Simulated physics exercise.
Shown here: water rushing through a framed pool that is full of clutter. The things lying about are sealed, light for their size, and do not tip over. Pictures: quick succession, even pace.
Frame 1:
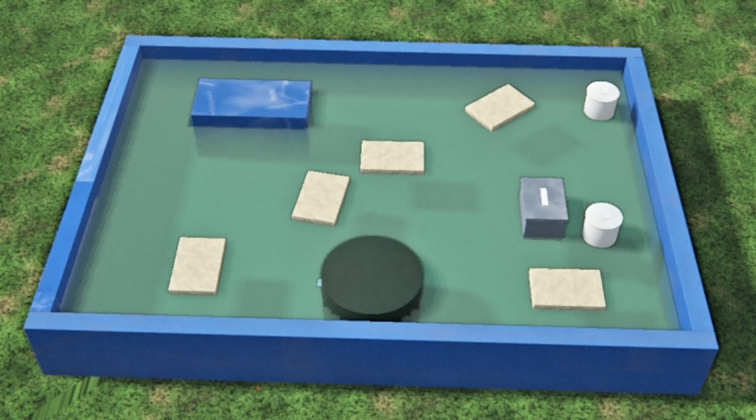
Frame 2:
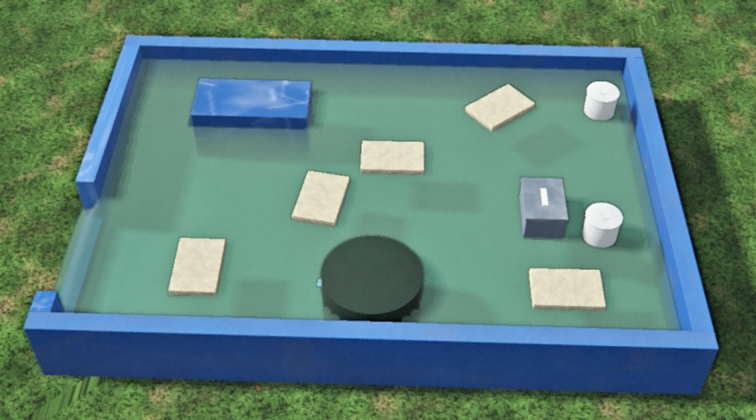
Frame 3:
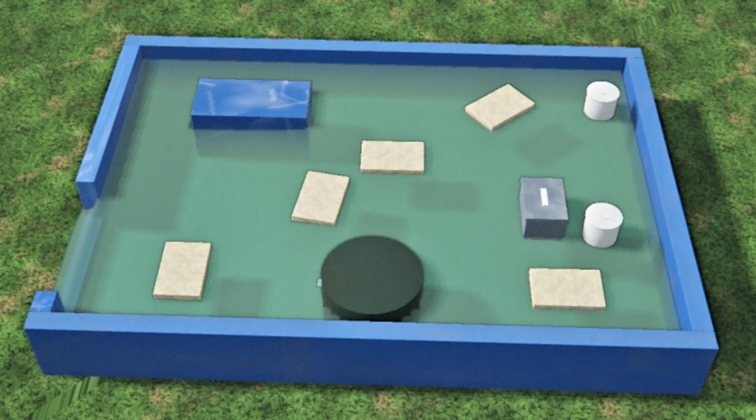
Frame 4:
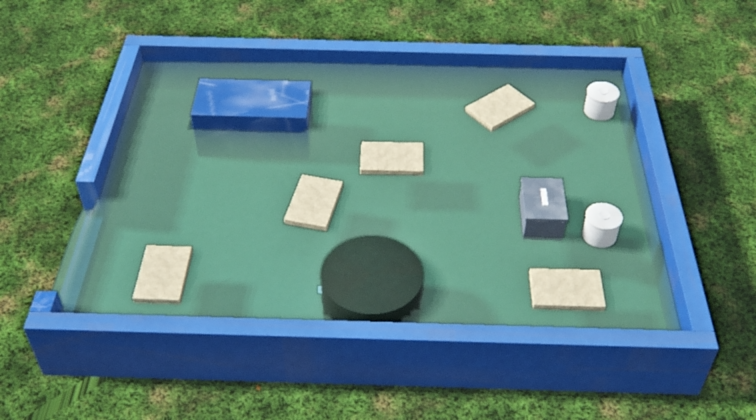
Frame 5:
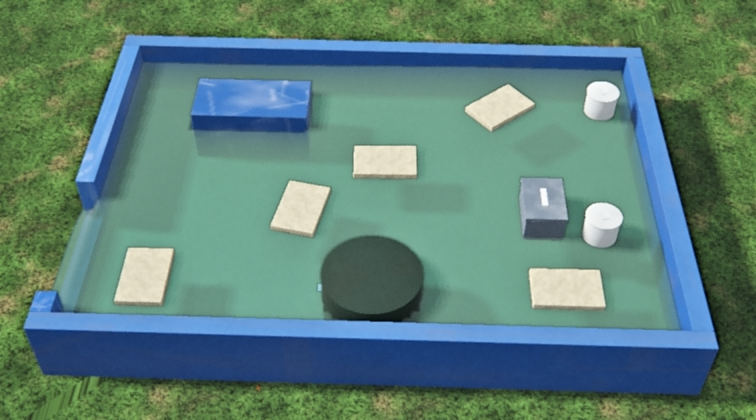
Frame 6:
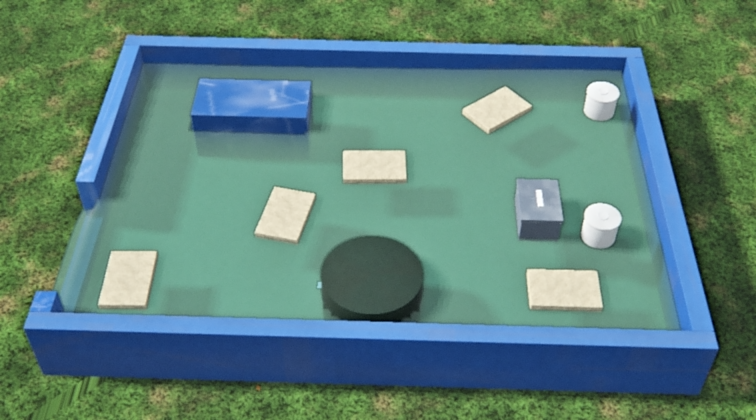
A gap opens in the blue frame's left wall, and tan floats drift left.
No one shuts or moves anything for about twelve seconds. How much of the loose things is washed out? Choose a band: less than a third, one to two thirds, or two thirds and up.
One to two thirds.
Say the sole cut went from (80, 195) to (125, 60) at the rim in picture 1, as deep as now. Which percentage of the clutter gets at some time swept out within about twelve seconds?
About 40 %.
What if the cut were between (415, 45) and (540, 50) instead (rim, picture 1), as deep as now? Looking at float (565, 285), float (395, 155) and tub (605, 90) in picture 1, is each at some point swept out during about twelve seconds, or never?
As listed: Left behind, through, yes.
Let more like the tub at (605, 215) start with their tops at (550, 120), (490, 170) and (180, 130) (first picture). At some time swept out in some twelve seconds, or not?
In order, the first is never leaving, the second never leaving, the third escaping.
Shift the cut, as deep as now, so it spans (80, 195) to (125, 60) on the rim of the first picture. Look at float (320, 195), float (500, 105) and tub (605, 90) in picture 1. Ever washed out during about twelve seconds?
First escapes, second never leaves, third never leaves.
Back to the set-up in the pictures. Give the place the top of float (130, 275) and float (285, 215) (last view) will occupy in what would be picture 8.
They end up at about pixels (84, 276) and (250, 222).
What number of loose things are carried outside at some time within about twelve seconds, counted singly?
Count: 3.
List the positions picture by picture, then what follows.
The first picture shows a float at (198, 264), afloat; a float at (321, 196), afloat; 0 of 8 have shifted.
The second picture shows a float at (197, 264) floats; a float at (321, 196), afloat; 0 of 8 have shifted.
The third picture shows a float at (183, 268) floats, close to its start; a float at (321, 196), afloat; 1 of 8 have shifted.
The fourth picture shows a float at (163, 272) floats, close to its start; a float at (314, 200) floats, close to its start; 1 of 8 have shifted.
The fifth picture shows a float at (145, 274), afloat, a stride from its start; a float at (301, 206), afloat, close to its start; 3 of 8 have shifted.
The sixth picture shows a float at (128, 277) floats, a stride from its start; a float at (286, 213) floats, close to its start; 3 of 8 have shifted.
A moment on, 0 of 8 are out; 8 afloat.
Next, 1 of 8 are out; 7 afloat.
Later, 2 of 8 are out; 6 afloat.
In the end, 3 of 8 are out; 5 afloat.
